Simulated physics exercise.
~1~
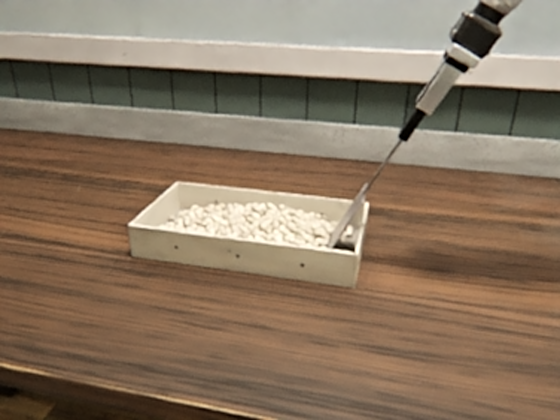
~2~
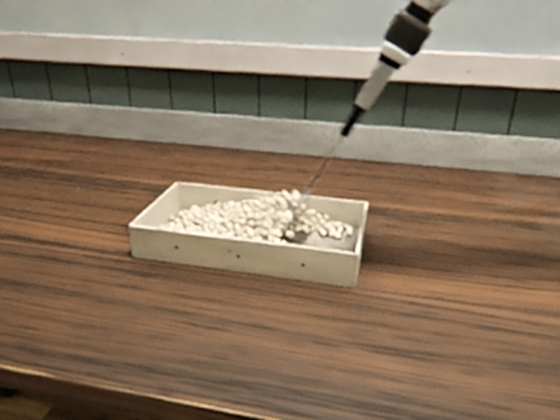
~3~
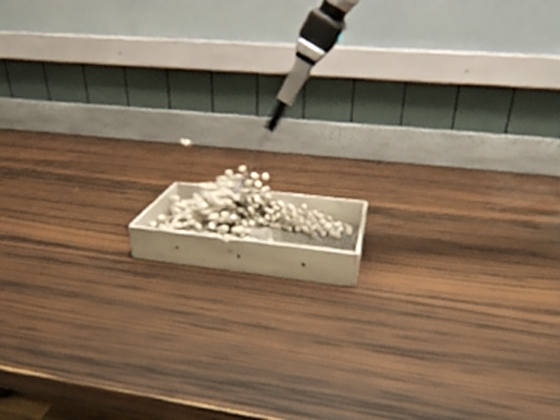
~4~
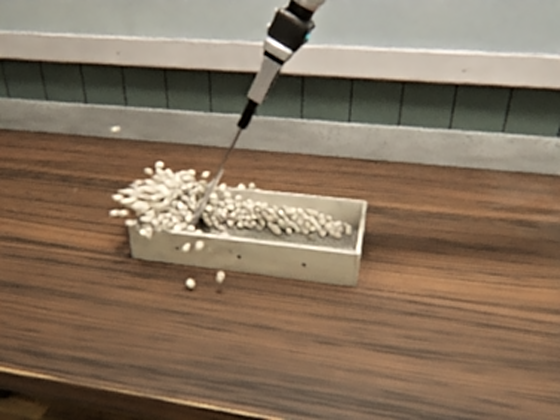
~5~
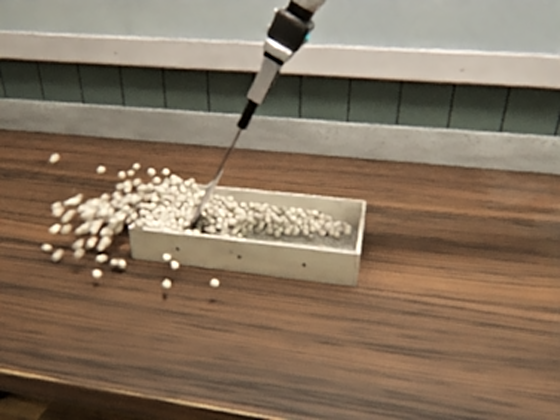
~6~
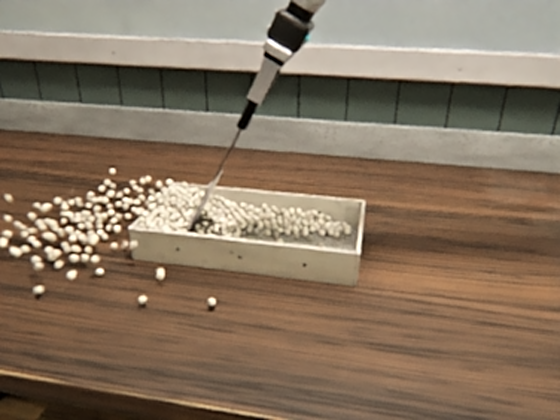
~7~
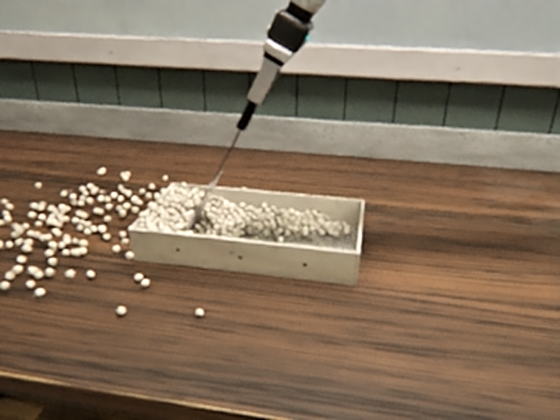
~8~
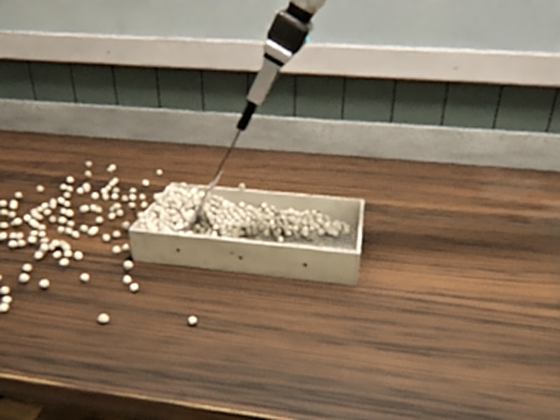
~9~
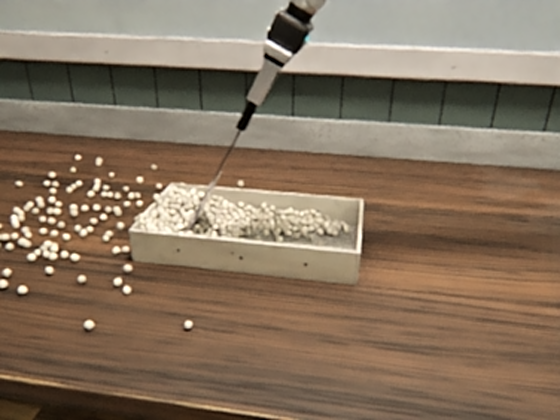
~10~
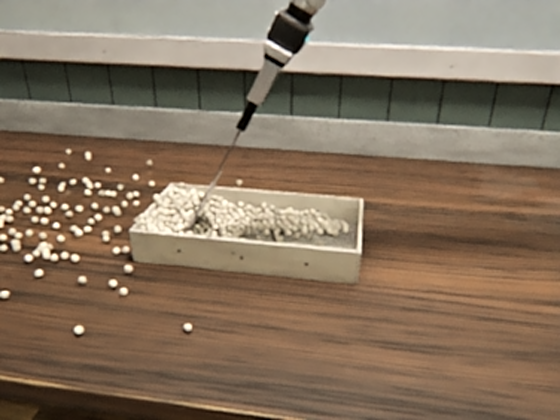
At the start, a thin paddle on a black and white robot arm rests at the right end of a shallow, pale tray filled with small white beads on a wooden table. The paddle sweeps left through the tray, pushing the beads into a rising heap. As it nears the left end, beads spray up and spill over the edge. The paddle stops there while the loose beads scatter and roll leftward across the table. Finally, most beads remain in the tray, piled toward its left side, with many strewn over the wood.
